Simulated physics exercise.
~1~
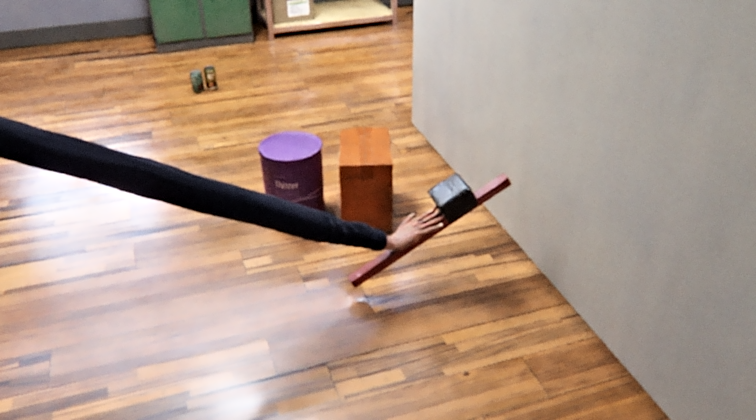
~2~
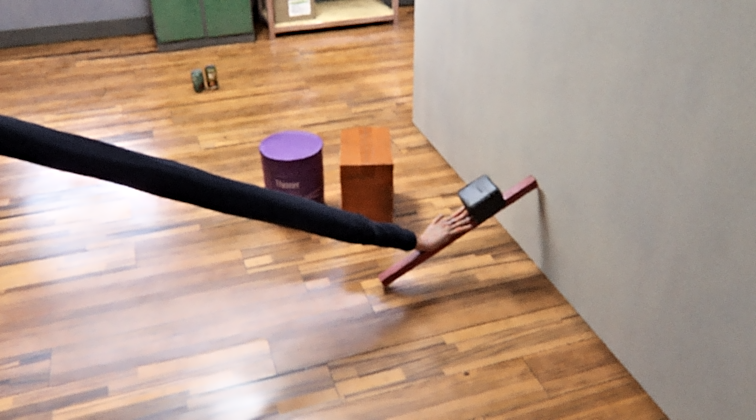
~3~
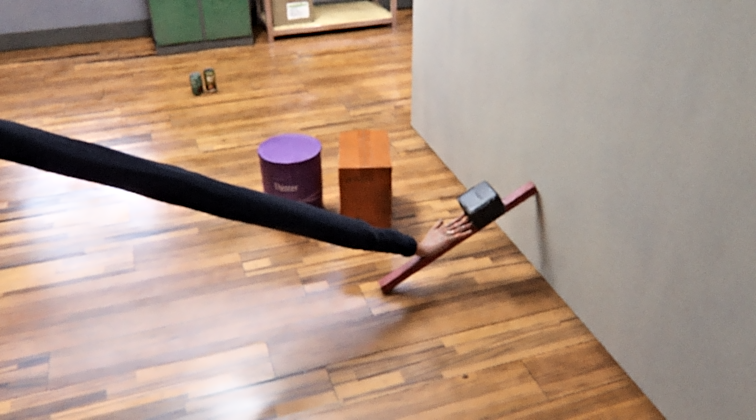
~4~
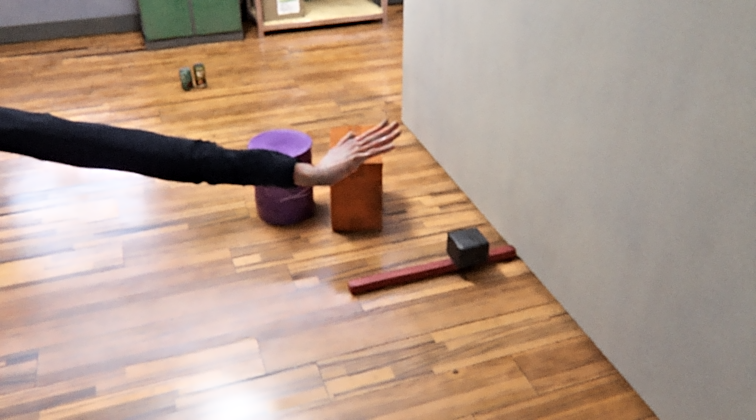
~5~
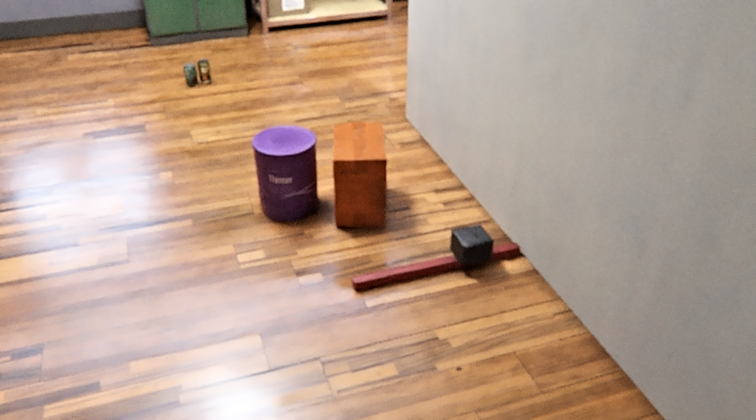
At the start, a hand in a dark sleeve holds a tilted red pole, with a small dark block resting against it, beside a pale wall on a wooden floor. A purple pail and an orange box stand behind. The hand moves the pole to the right until its upper end meets the wall, then steadies it there as it begins to sink a little. The hand lets go and draws back to the left, and the pole slides down. It ends lying low on the floor near the wall, the dark block still by it, while the pail and box stay put.
